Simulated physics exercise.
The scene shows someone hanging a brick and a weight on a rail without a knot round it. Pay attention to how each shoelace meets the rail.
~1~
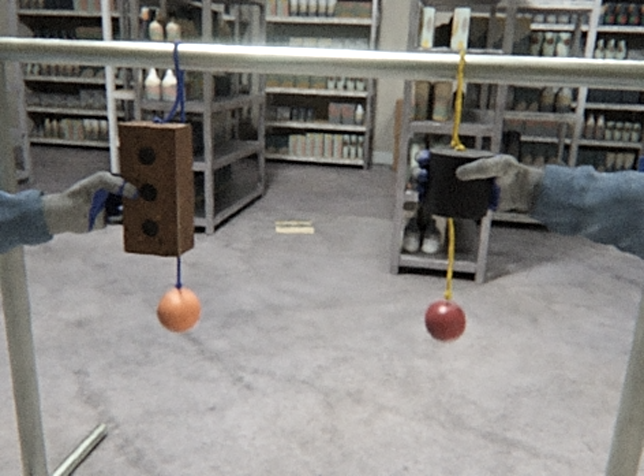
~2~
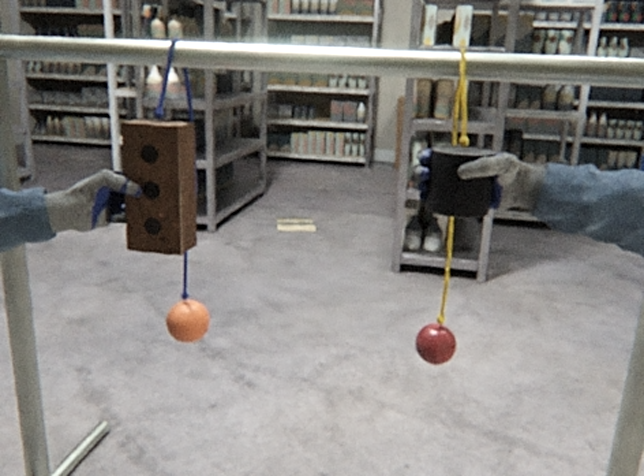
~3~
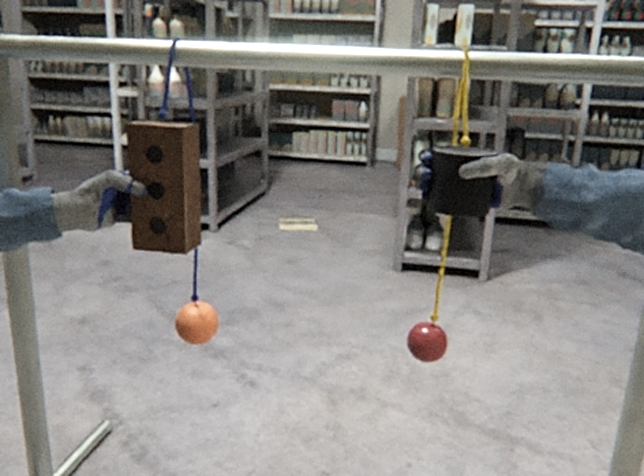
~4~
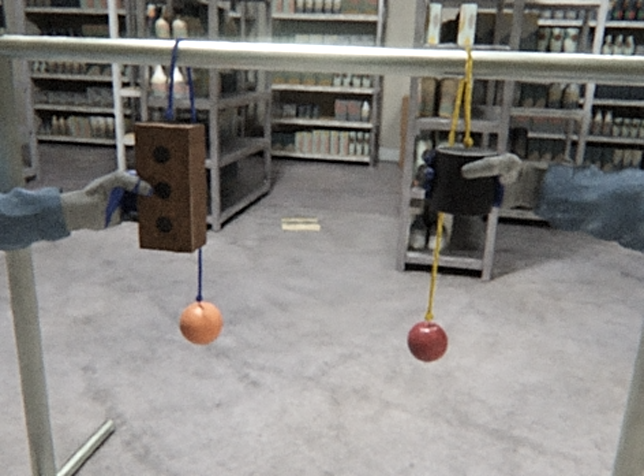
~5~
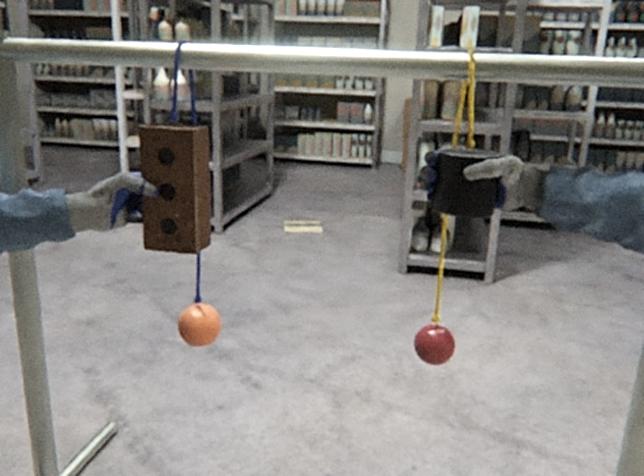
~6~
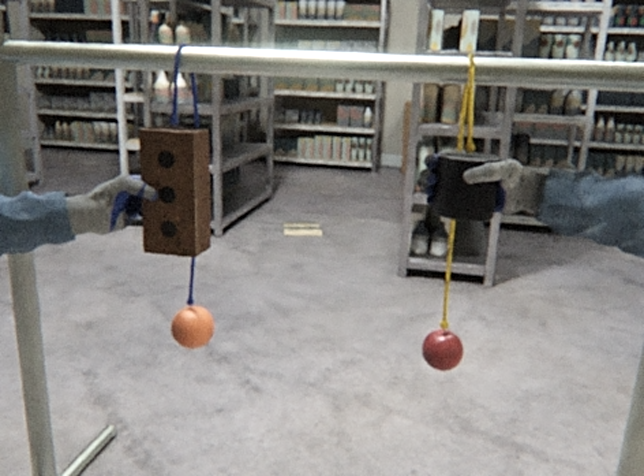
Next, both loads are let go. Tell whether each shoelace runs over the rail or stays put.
Well the brick gets pulled down as expected. Well the weight gets pulled down as expected.
Then, 0.46 s past the final frame, brick on the floor near (186, 442); weight dropping near (433, 463).
Then, 0.76 s past the final frame, brick on the floor; weight on the floor.
When it is over, brick on the floor; weight on the floor. The brick runs down to the floor and the weight drops.
